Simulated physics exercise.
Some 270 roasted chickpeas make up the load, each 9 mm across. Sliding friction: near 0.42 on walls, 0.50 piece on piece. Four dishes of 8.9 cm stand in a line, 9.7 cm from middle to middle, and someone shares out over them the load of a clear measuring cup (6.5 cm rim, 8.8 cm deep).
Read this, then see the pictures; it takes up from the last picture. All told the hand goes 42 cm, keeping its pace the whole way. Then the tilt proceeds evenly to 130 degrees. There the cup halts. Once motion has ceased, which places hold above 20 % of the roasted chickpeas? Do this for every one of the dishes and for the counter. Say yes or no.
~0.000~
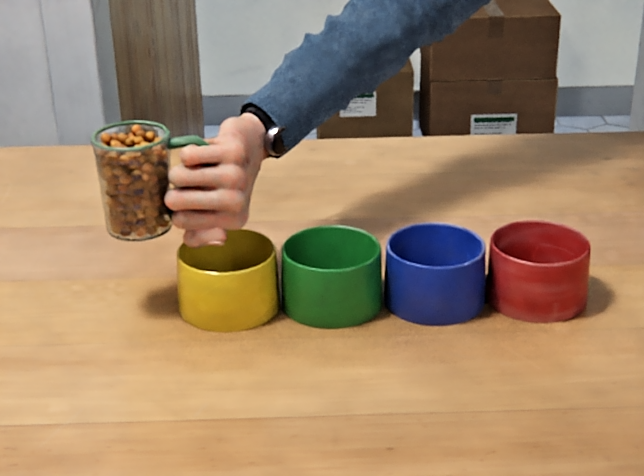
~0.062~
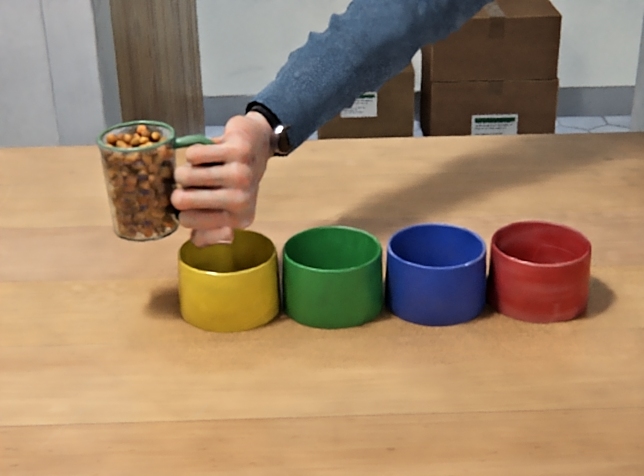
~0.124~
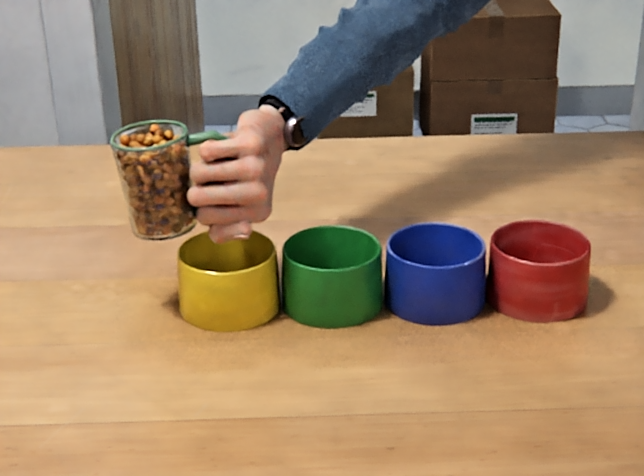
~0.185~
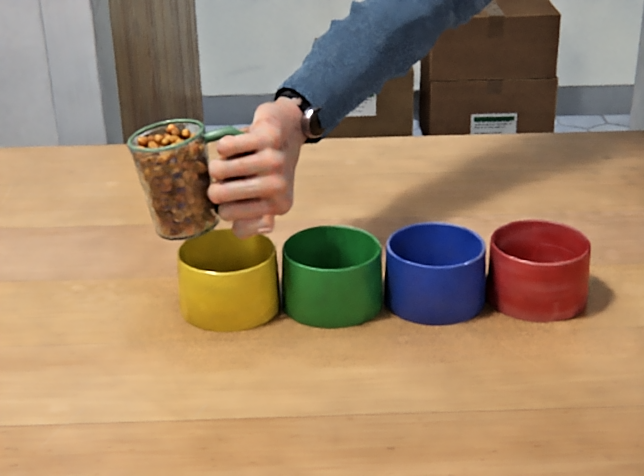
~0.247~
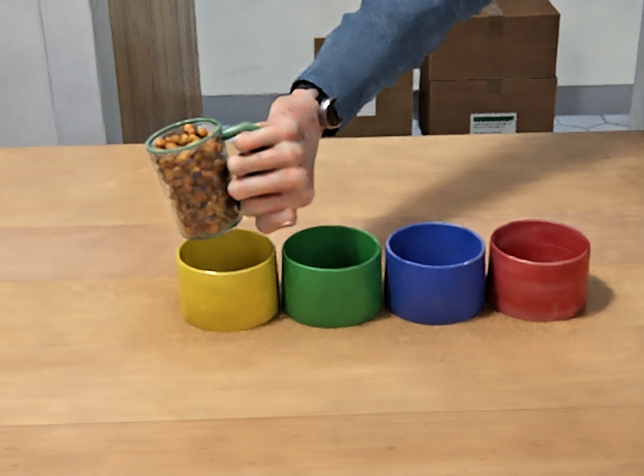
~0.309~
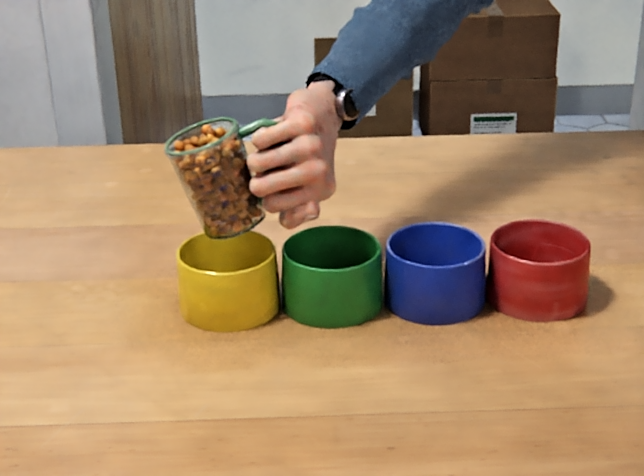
Red: Yes, blue: No, green: No, yellow: No, counter: No.
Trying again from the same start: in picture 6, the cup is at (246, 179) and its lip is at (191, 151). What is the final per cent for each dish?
Red 90; blue 10; green 0; yellow 0.
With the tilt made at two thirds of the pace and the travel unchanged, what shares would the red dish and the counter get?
It would be red 100 and counter 0.
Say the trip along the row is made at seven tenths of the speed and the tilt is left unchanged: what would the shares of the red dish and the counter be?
Shares: Red 60, counter 10.
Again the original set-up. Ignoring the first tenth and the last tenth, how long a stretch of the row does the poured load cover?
I'd put it near 6 cm.
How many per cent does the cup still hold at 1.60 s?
That would be some 90 per cent.
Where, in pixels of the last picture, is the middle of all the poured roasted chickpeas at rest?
Centre at rest, approx.: (534, 274) px.
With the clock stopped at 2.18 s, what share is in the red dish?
So far, roughly 95 per cent.
Then, at 1.08 s, tilt 69 degrees; cup holds 100 %.
After 1.60 s, tilt 105 degrees; cup holds 90 %, red 5 %, blue 5 %.
Then, at 2.18 s, tilt 130 degrees; cup holds 0 %, red 95 %, blue 5 %.
In the end, at 2.6 s, red 95 %, blue 5 %, green 0 %, yellow 0 %, counter 0 %.
